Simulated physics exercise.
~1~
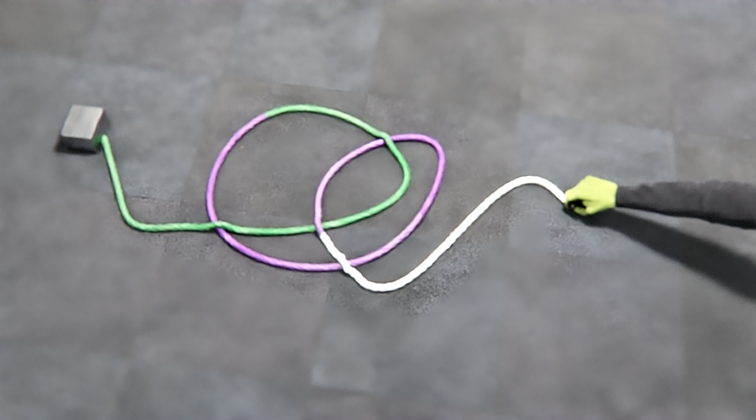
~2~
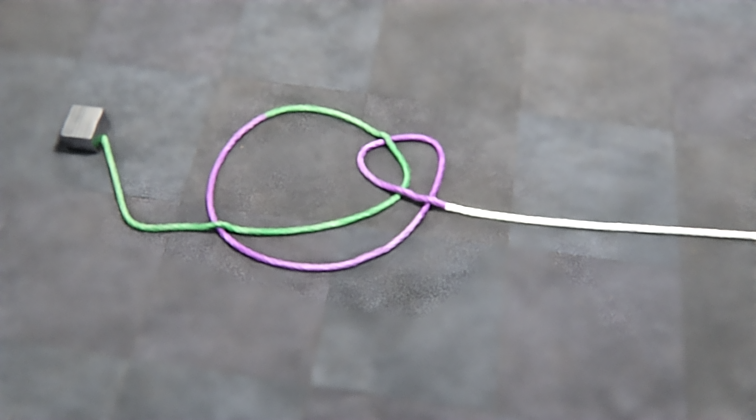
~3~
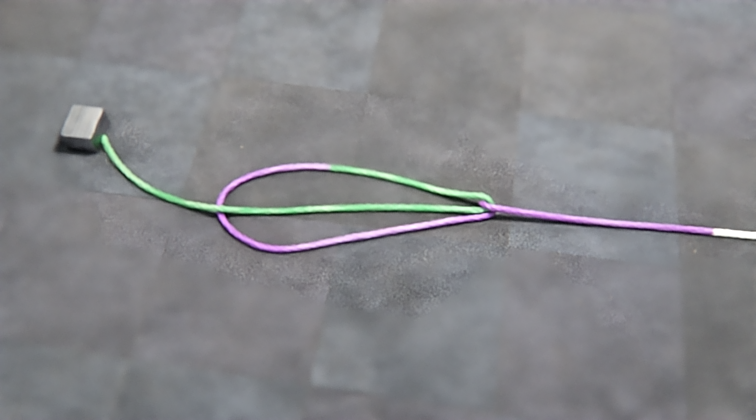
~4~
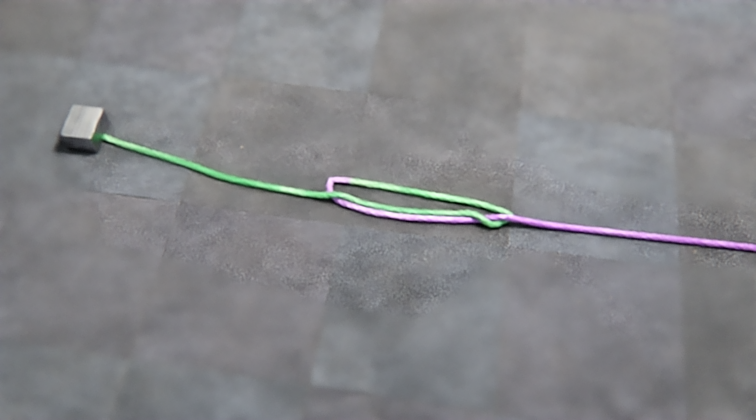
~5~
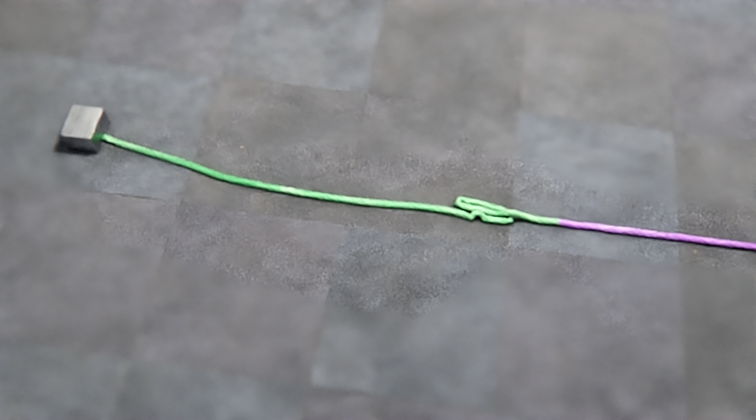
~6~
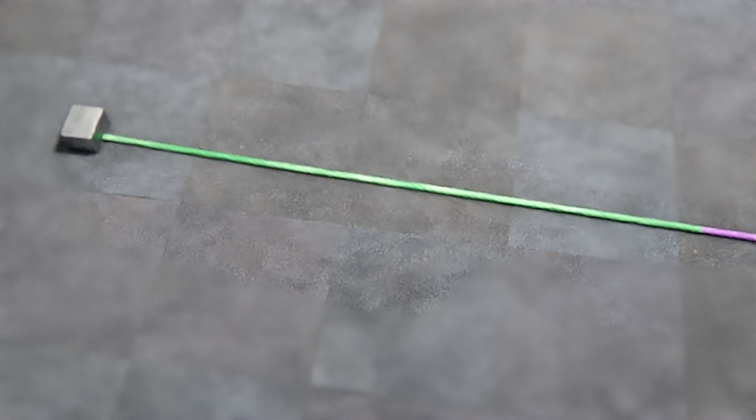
A yellow-gloved hand pulled the white end of a looped green, purple and white rope off to the right while a small metal block held the other end. The loops narrowed and shrank to a small tangle, which came undone, leaving the rope straight.
